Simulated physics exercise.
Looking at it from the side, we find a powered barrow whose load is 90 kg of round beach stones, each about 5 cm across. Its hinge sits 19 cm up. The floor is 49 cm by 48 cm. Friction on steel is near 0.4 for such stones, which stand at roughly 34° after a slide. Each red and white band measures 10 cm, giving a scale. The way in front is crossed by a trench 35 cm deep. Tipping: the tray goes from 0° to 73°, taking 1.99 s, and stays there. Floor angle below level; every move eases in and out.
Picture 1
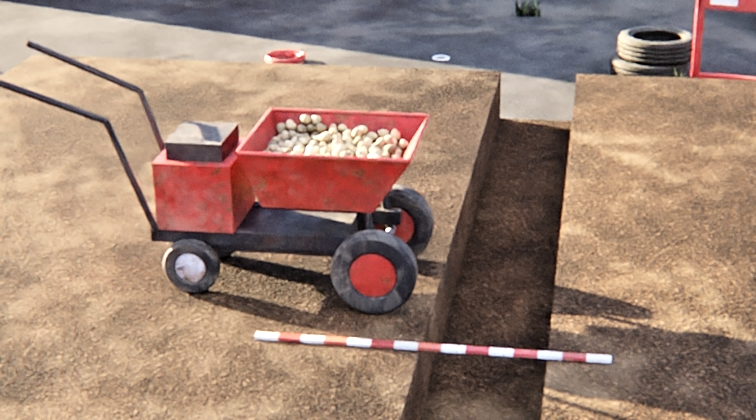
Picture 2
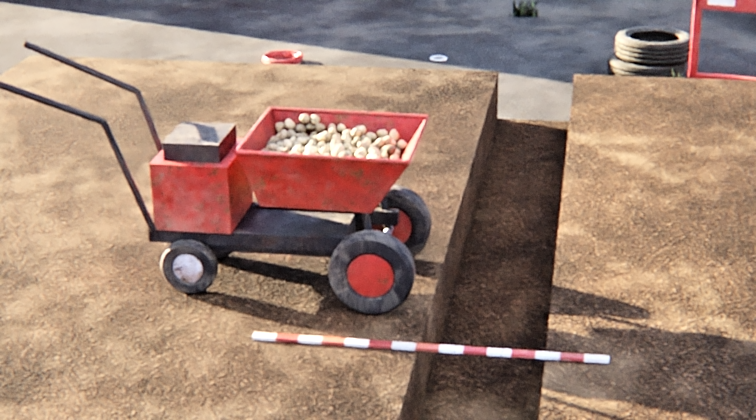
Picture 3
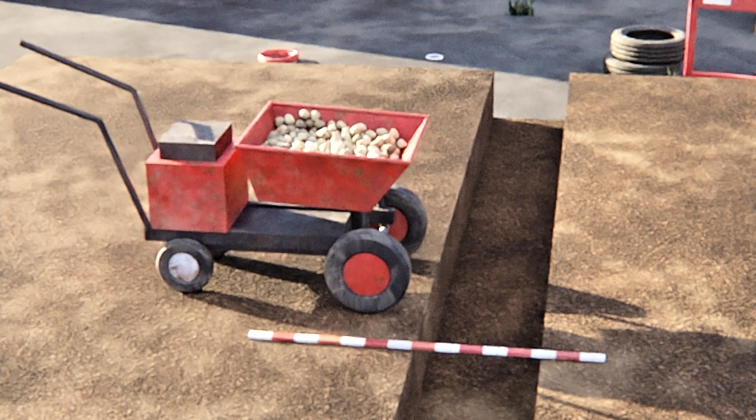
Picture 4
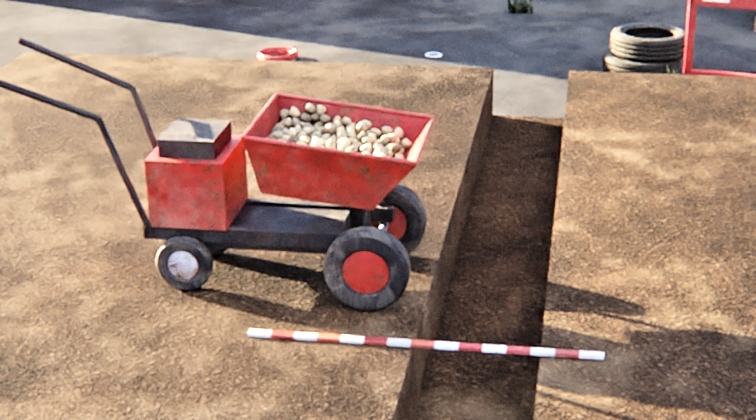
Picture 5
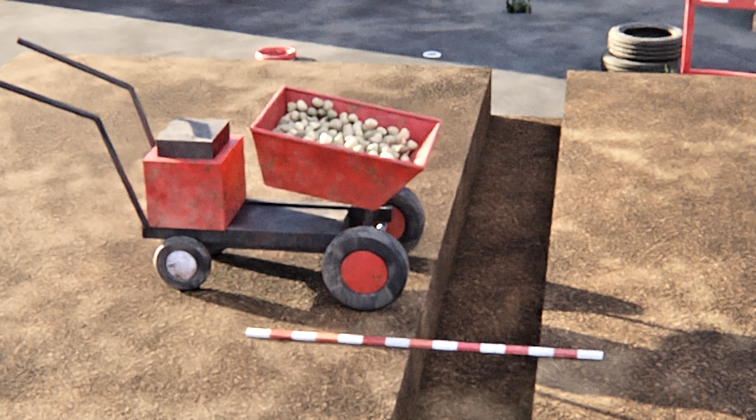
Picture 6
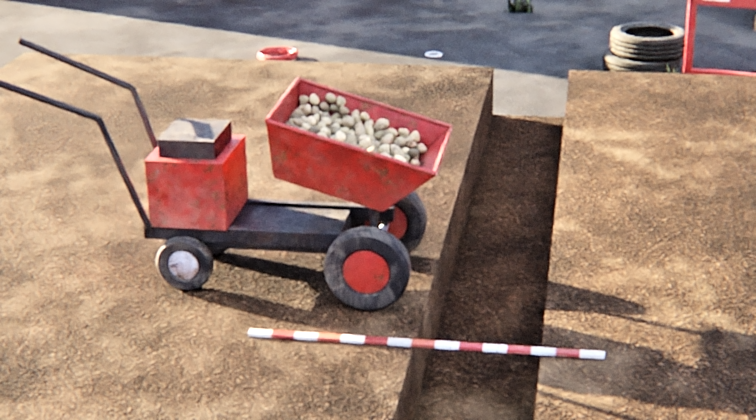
The clip opens on a red powered barrow heaped with pale, rounded stones, standing left of a trench near a red and white banded pole. Its tray sits level at first, then gradually tilts, the rear rising and the front lip dipping toward the right while the stones stay inside.
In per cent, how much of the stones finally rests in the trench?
Roughly 76 per cent of them.
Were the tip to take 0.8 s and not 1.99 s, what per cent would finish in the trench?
About 50 percent, I'd say.
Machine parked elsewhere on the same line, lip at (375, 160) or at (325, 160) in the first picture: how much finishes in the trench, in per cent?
From the first spot near 100, from the second near 100 per cent.
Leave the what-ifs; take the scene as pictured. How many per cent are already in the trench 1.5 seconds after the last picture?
Roughly 45 percent of the load.
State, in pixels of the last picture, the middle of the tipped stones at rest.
Centre estimate: Around (524, 342).
Then, 0.9 s after the last picture the floor is at 61°, 99 % in the tray, 1 % in the trench; the foremost stones are at (517, 250).
Then, 1.5 s after the last picture the floor is at 73°, 34 % in the tray, 45 % in the trench, 21 % past the trench; the foremost stones are at (639, 285).
Then, 1.8 s after the last picture the floor is at 73°, 12 % in the tray, 63 % in the trench, 25 % past the trench; the foremost stones are at (684, 291).
Then, 3.8 s after the last picture the floor is at 73°, 0 % in the tray, 76 % in the trench, 24 % past the trench; the foremost stones are at (695, 297).
